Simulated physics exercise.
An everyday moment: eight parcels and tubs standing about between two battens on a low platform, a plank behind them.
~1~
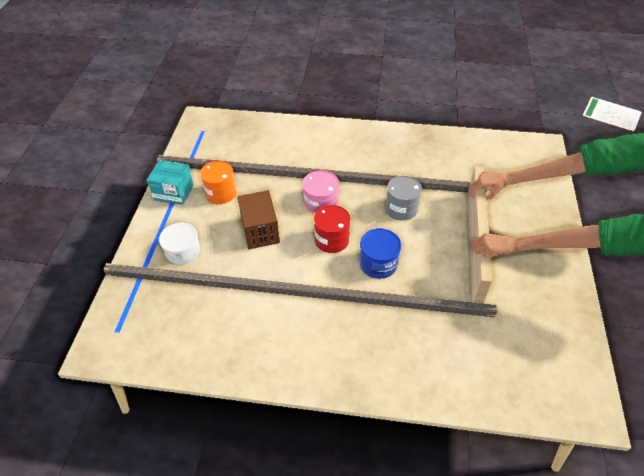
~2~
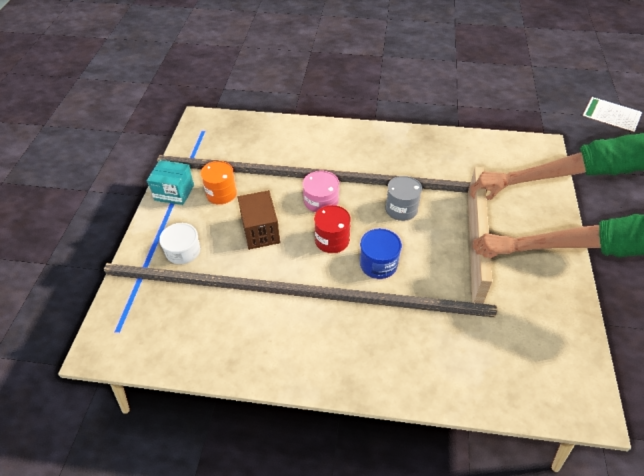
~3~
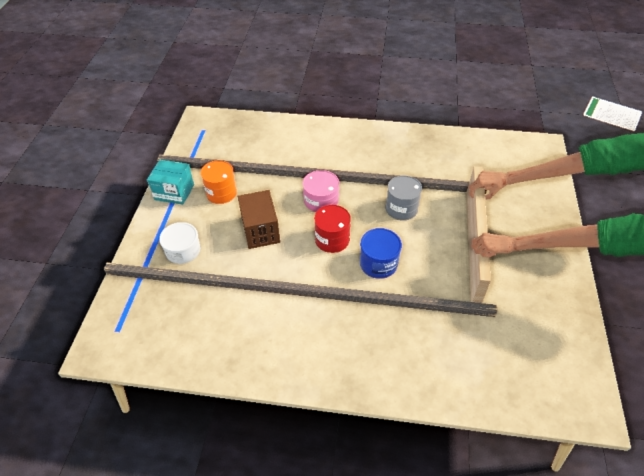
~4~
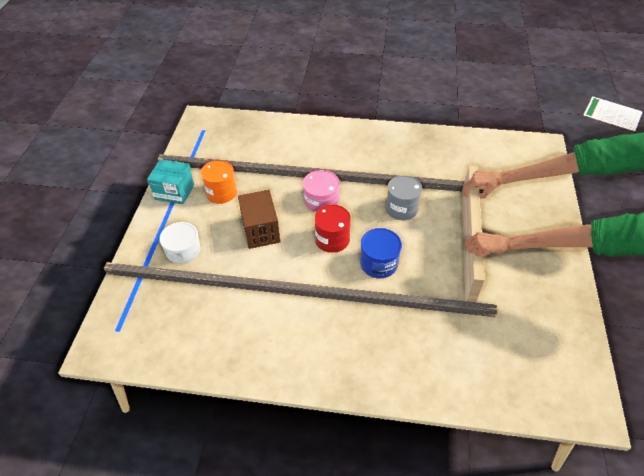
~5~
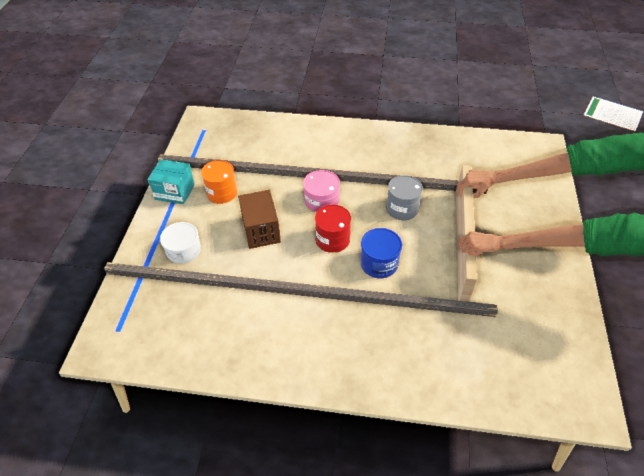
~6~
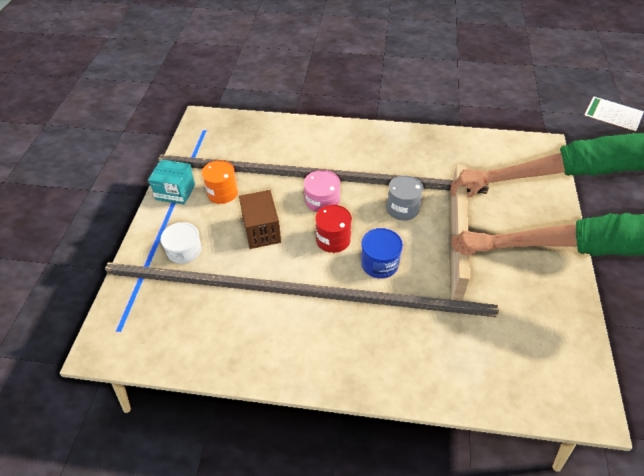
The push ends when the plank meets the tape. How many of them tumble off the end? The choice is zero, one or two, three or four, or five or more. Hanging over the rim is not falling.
As it turns out, the number that fall off is five or more.
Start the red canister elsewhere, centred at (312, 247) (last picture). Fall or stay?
From there it comes down.
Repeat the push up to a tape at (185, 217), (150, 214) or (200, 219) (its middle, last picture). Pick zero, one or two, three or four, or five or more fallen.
In that order: Either one or two; at least five; one or two.
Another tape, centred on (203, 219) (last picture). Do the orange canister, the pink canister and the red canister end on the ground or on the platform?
The orange canister drops off; the pink canister stays on; the red canister does not fall.
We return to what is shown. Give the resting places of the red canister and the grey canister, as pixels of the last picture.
First (149, 202), then (163, 175).
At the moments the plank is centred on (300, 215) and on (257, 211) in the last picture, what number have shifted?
The counts are 5 and 8.
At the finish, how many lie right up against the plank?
3 of them.
A little later, none off yet; turquoise parcel at rest near (173, 182); white pail at rest near (182, 243); orange canister at rest near (220, 182).
Next, none off yet; turquoise parcel at rest near (173, 182); white pail at rest near (182, 243); orange canister shifted a little near (215, 182).
Later still, one off so far; turquoise parcel dropping near (123, 217); white pail shifted about its own width near (143, 250); orange canister shifted well along near (151, 173).
When it is over, the number that fall off is five or more; down, pink canister, brown crate, orange canister, white pail and turquoise parcel.
